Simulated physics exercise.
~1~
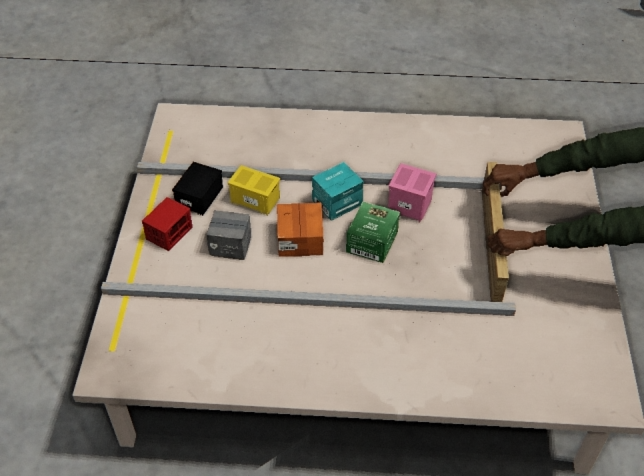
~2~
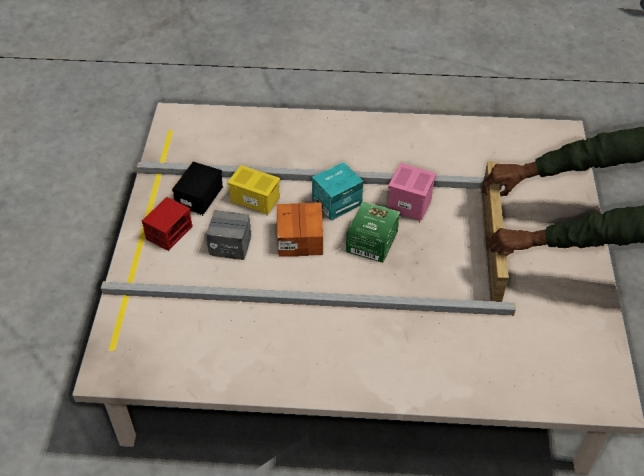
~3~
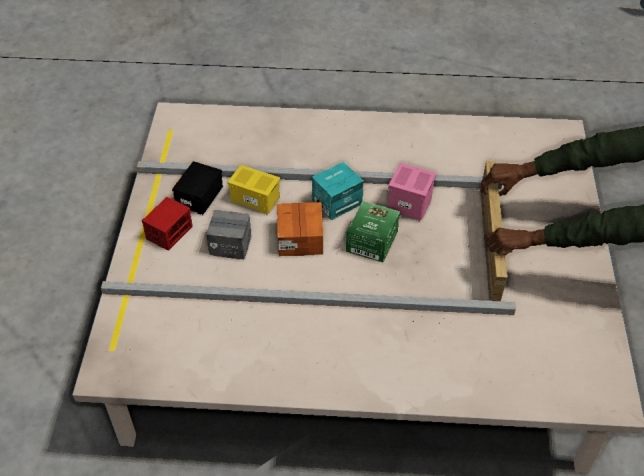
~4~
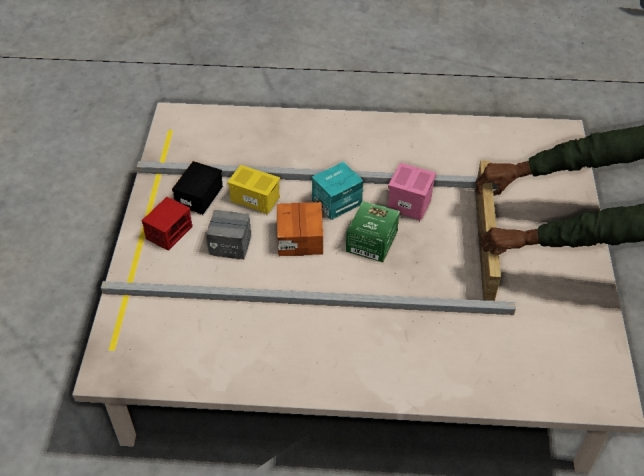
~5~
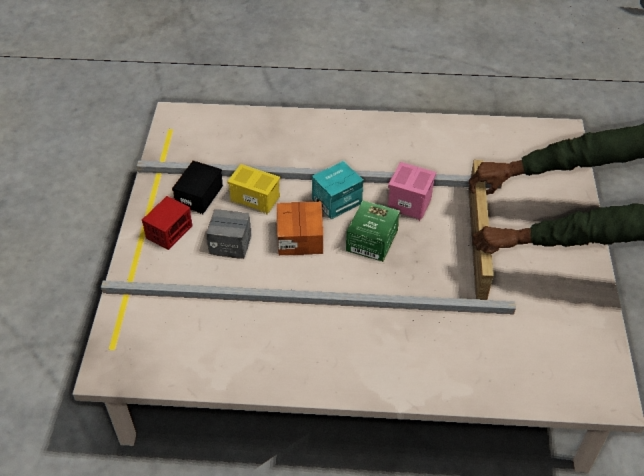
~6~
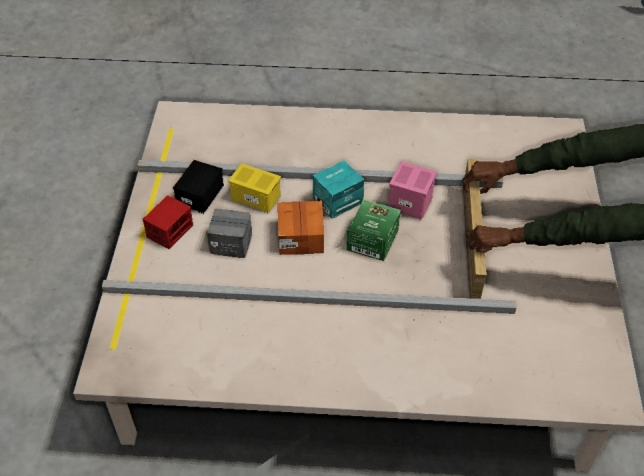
The footage shows a scatter of colourful boxes between two rails on a table, a yellow line at the left, while two hands hold a plank at the right, keeping it nearly still before sliding it slightly left toward the unmoving boxes.
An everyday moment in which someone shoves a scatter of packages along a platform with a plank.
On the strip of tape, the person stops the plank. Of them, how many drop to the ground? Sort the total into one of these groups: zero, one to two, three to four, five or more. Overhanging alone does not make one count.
It goes in the group five or more.
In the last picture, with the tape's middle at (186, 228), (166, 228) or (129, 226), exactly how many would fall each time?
Result per try: 4; 6; 8.
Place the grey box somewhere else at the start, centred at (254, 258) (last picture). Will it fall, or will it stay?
The grey box holds on.
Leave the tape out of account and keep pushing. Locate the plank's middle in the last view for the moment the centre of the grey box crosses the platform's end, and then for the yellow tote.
I reckon its middle sits around (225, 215) and then around (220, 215).
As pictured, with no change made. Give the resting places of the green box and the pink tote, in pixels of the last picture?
Result: One about (122, 222), other about (133, 183).
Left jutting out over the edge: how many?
It's 2.
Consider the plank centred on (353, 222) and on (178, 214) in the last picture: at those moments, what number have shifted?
At first I count 5, and then 8.
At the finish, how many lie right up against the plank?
Counting them up gives 2.
Soon after, none off yet; red crate at rest near (168, 222); black tote at rest near (199, 187); grey box at rest near (230, 233).
Then, none off yet; red crate moved about its own width near (119, 216); black tote moved well along near (128, 180); grey box moved well along near (148, 230).
By the end, the number that fall off is five or more; fallen, turquoise box, orange parcel, yellow tote, grey box, black tote and red crate.
